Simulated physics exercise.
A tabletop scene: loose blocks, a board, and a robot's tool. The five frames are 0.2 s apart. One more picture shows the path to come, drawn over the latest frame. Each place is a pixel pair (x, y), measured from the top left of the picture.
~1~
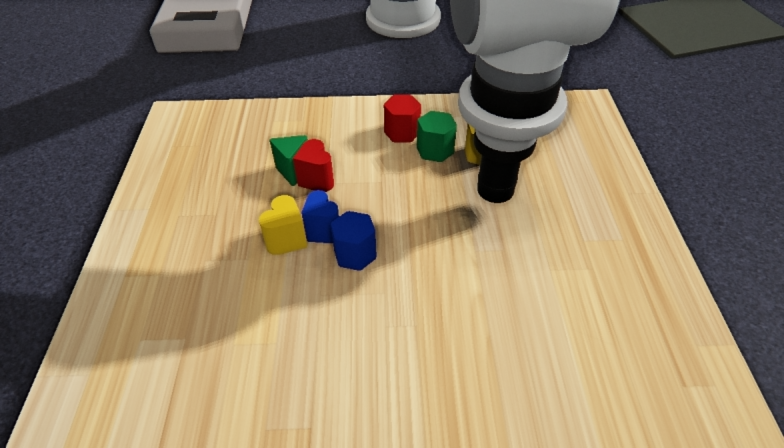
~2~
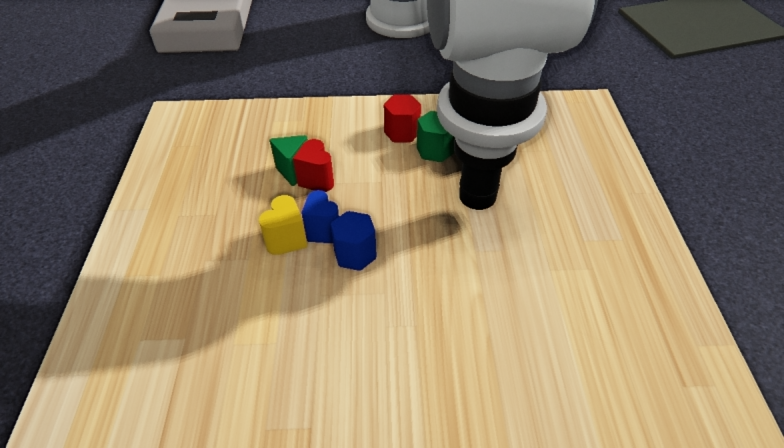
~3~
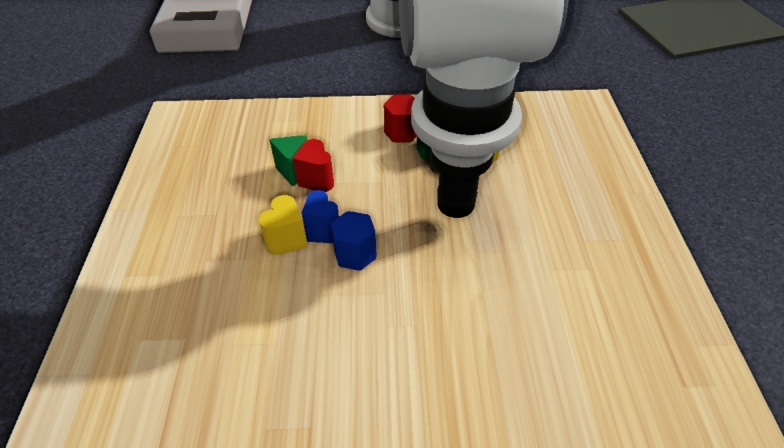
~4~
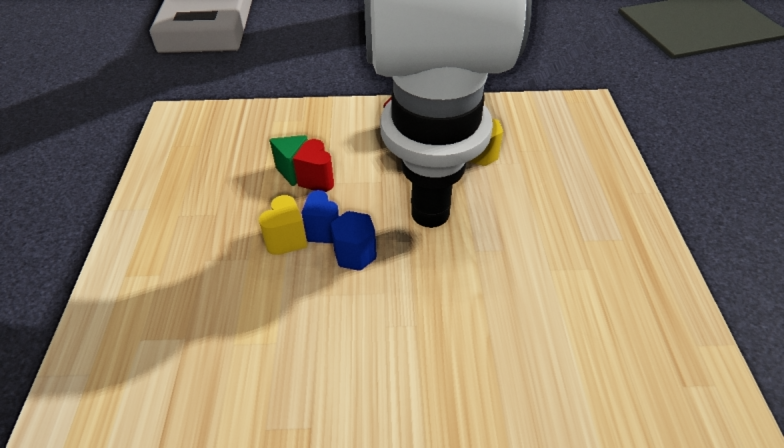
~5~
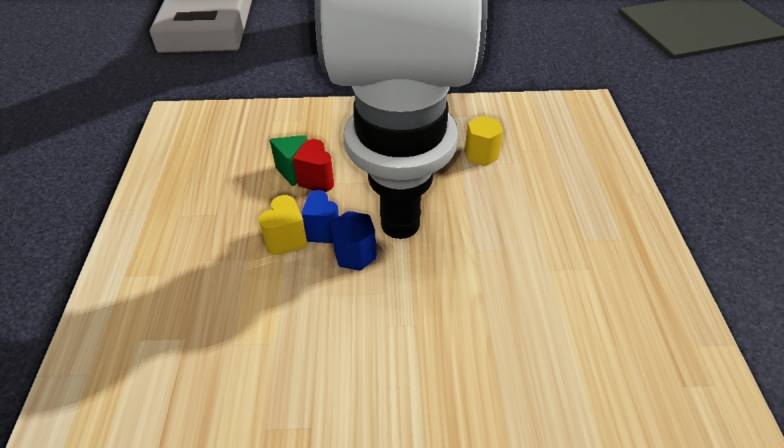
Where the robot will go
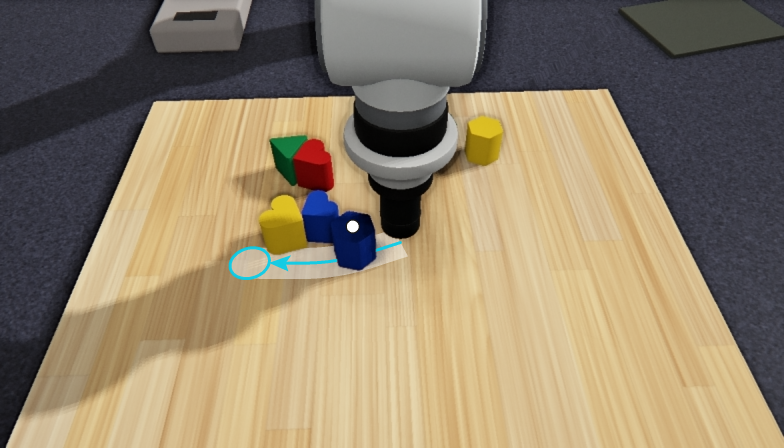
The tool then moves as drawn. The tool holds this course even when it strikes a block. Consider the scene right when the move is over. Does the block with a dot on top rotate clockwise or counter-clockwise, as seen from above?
It swings round anticlockwise.
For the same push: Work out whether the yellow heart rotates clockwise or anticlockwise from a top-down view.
Answer: Clockwise.
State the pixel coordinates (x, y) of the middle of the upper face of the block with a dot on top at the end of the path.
The middle of its upper face should be somewhere near (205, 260).
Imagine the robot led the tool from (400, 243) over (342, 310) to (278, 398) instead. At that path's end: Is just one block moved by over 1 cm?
Yes, that is how it ends up.
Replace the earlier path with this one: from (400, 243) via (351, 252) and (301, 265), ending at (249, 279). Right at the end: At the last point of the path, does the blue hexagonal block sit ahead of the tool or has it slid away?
My answer is that the blue hexagonal block is still ahead.
The line goes from (400, 243) over (327, 262) to (250, 263); the dot is on the blue hexagonal block.
On the path given first. One third of the way, tool (350, 240); blue hexagonal block (308, 238).
Two thirds of the way, tool (298, 246); blue hexagonal block (255, 249).
At the end, tool (244, 246); yellow heart (272, 208), turned 25° clockwise; blue heart unmoved; blue hexagonal block (205, 260), turned 40° anticlockwise.
